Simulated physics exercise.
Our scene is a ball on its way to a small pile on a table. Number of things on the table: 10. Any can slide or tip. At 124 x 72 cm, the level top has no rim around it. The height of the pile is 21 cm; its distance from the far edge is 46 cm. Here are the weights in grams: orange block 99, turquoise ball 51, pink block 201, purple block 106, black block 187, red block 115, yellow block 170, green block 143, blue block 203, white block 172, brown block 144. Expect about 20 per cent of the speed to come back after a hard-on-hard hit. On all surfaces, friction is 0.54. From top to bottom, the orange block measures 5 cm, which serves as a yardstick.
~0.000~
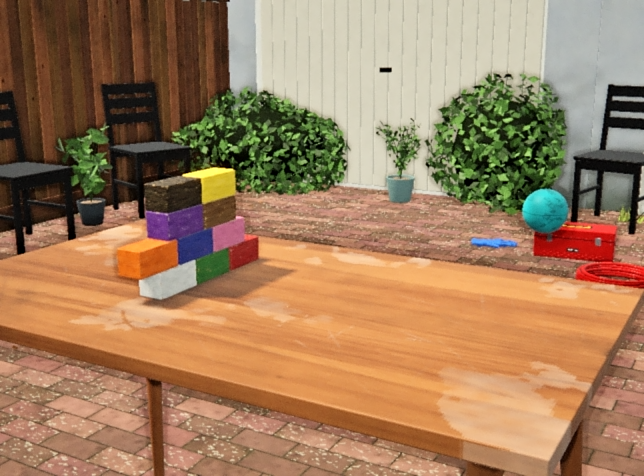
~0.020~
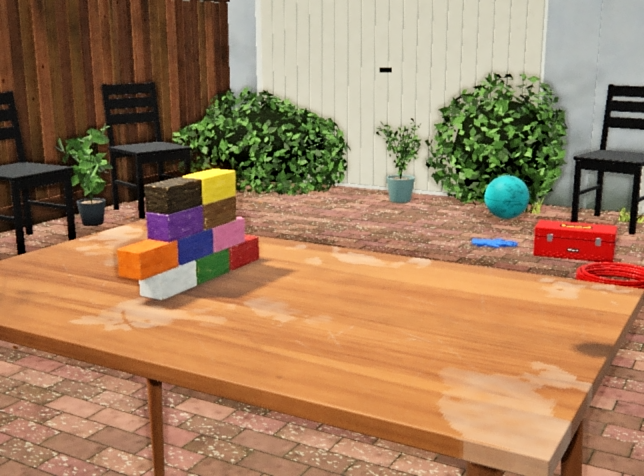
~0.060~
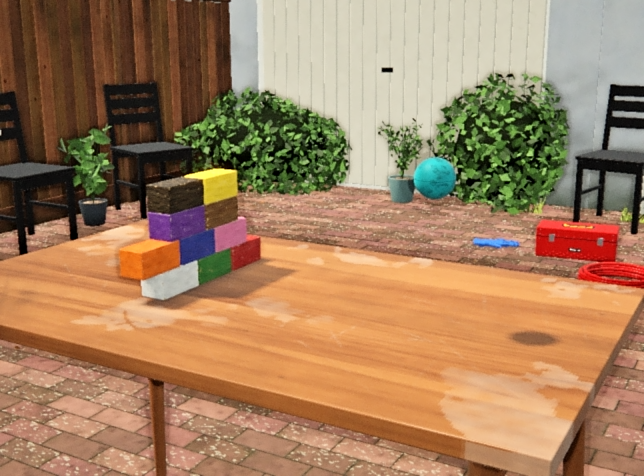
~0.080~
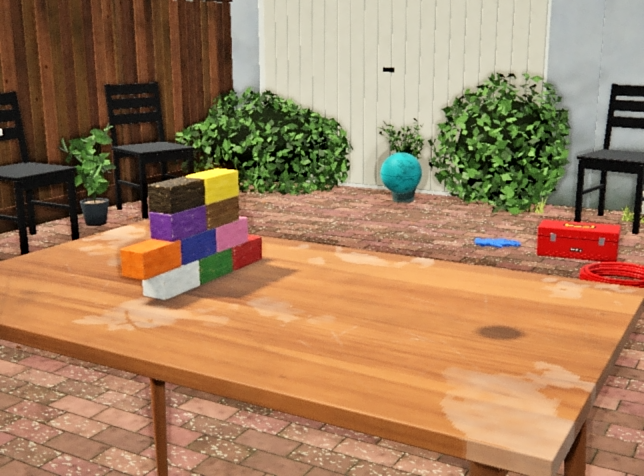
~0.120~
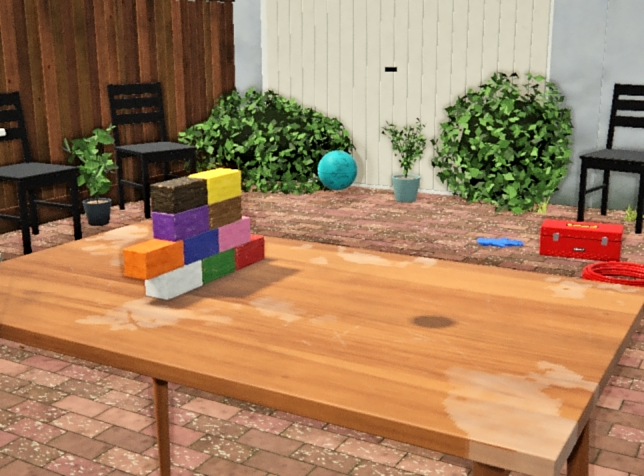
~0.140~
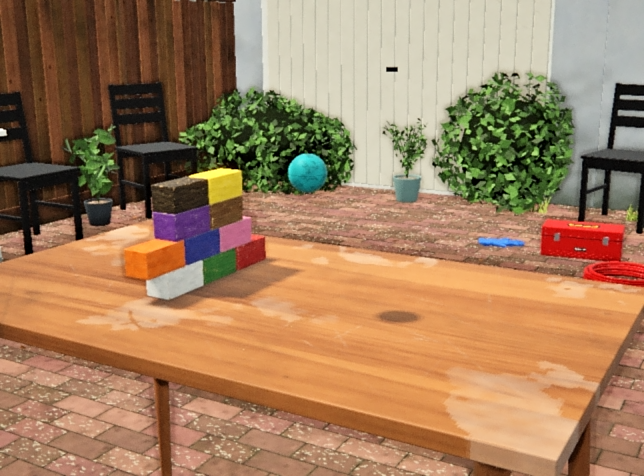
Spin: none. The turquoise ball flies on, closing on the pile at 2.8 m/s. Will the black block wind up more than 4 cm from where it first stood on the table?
Yes.
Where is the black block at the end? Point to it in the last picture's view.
Near (146, 259).
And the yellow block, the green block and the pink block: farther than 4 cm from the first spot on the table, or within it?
Here is how it goes: The yellow block remains near its start; next, the green block remains near its start; last, the pink block remains near its start.
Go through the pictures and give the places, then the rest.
In the first frame, 62 cm short of the pile; turquoise ball (545, 211); black block (174, 194).
In the second frame, 57 cm short of the pile; turquoise ball (507, 197); purple block (176, 222).
In the third frame, 45 cm short of the pile; turquoise ball (435, 178); yellow block (211, 186).
In the fourth frame, 39 cm short of the pile; turquoise ball (402, 173); blue block (190, 245).
In the fifth frame, 28 cm short of the pile; turquoise ball (338, 171); brown block (216, 211).
In the sixth frame, 22 cm short of the pile; turquoise ball (308, 173); black block (181, 195).
By 0.34 s, turquoise ball near (194, 266); black block tilted 16° near (162, 194); purple block tilted 16°.
By 0.44 s, turquoise ball near (194, 284); black block tilted 49° near (148, 203); purple block tilted 50°.
By 0.54 s, turquoise ball near (193, 285); black block on its side near (133, 249); purple block on its side.
By 1.34 s, turquoise ball near (193, 286); black block on its side near (146, 258); purple block on its side; orange block on its side.
When it is over (2.4 s), lying over on the table, orange block, purple block and black block; the other 7 within 4 cm of the start. End places, in pixels of the last picture, black block near (146, 258).
